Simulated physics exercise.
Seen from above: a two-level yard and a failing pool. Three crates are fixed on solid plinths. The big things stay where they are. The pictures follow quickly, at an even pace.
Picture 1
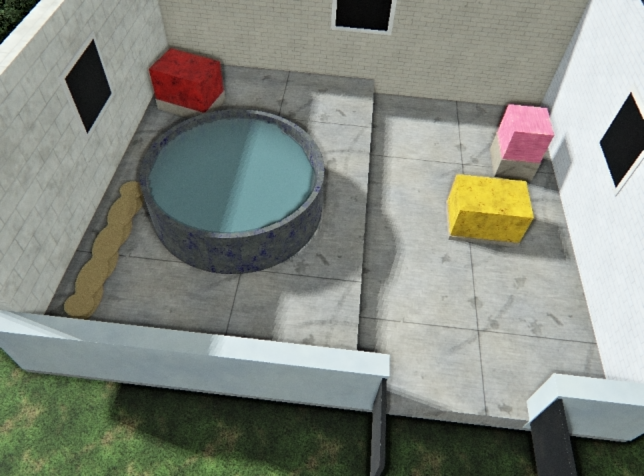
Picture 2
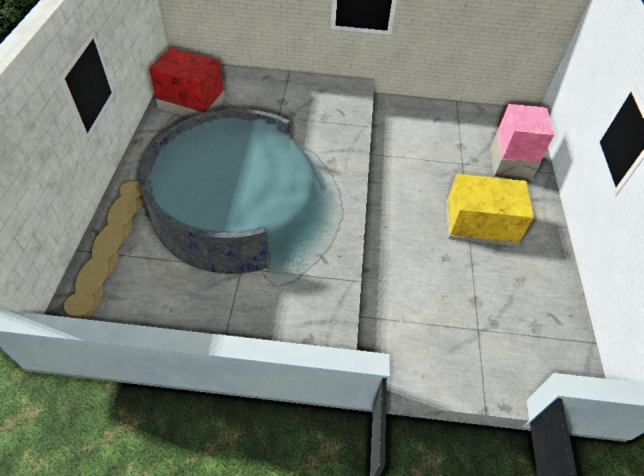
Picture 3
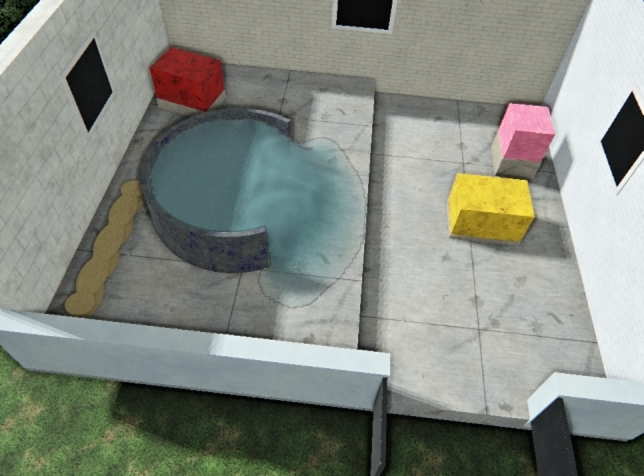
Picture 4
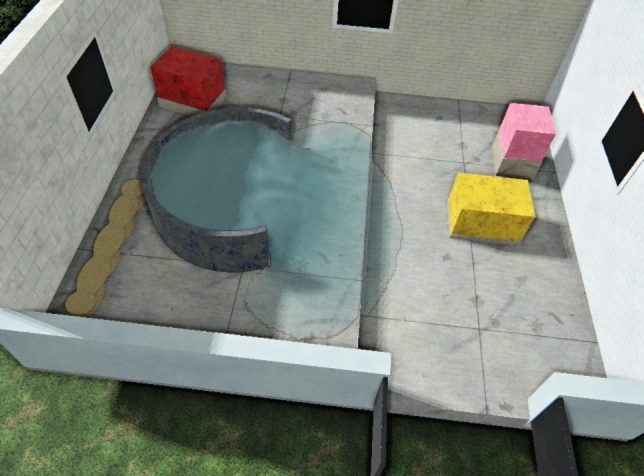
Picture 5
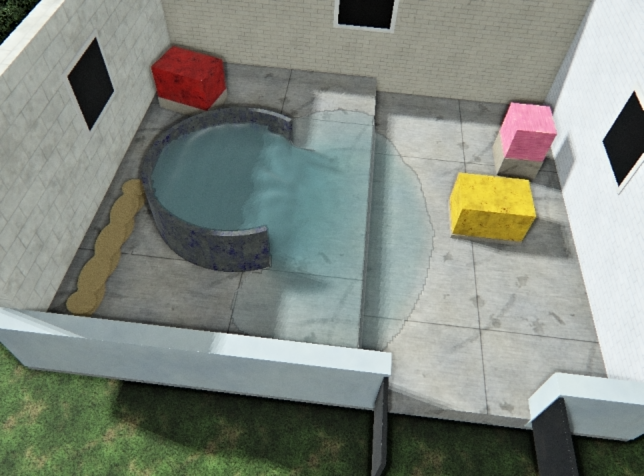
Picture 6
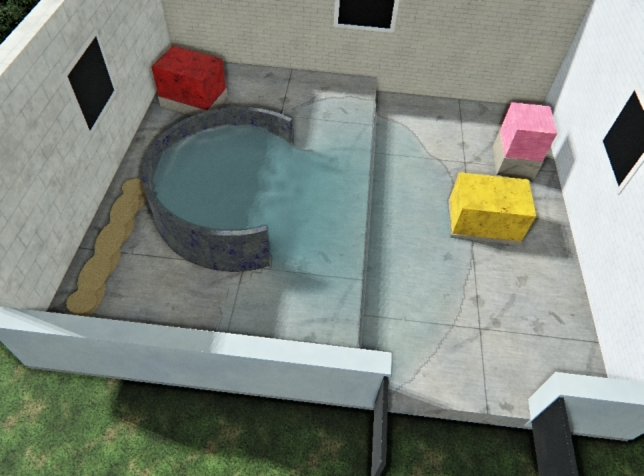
The video shows a walled yard with a round pool and red, yellow and pink blocks; the pool's right side opens and water pours out, spreading across the paving and over the level edge toward the yellow block.
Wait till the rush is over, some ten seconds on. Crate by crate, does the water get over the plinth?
The red crate stays dry; the yellow crate gets wet; the pink crate stays dry.
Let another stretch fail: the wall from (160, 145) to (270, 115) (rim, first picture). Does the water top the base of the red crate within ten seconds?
My reading: Red crate gets wet.
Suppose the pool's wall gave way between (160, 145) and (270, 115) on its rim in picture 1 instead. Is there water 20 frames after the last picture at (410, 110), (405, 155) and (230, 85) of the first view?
One after the other: Flooded, wet, awash.
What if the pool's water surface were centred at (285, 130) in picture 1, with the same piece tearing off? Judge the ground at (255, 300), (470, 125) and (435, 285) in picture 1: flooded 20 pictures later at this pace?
As listed: Clear, awash, covered.
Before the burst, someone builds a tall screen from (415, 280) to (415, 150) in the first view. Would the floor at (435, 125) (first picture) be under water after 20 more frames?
Verdict: Flooded.
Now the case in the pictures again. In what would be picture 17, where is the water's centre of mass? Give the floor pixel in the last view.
At about (395, 227).
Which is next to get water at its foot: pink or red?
The pink-painted one.
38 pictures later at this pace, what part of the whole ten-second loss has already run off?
About 50 per cent.
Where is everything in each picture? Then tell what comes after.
The first frame shows still water in the pool at (234, 171).
In the second frame, water pours out at (317, 203) and has run to a hidden place.
In the third frame, the front is at (286, 300), out from the gap at (318, 204).
In the fourth frame, the front is at (296, 332), out from the gap at (318, 205).
In the fifth frame, the front is at a hidden place, out from the gap at (319, 205).
In the sixth frame, water pours out at (319, 205) and has run to (390, 123).
A moment on, water covers 60 % of the floor; the red crate not reached, the yellow crate water round its plinth, the pink crate water round its plinth.
Next, water covers 65 % of the floor; the red crate not reached, the yellow crate water round its plinth, the pink crate water round its plinth.
Then, water covers 65 % of the floor; the red crate not reached, the yellow crate water round its plinth, the pink crate water round its plinth.
Later, water covers 60 % of the floor; the red crate water round its plinth, the yellow crate water round its plinth, the pink crate water round its plinth.
In the end, water covers 60 % of the floor; the red crate stayed above the water, the yellow crate was topped, the pink crate stayed above the water.
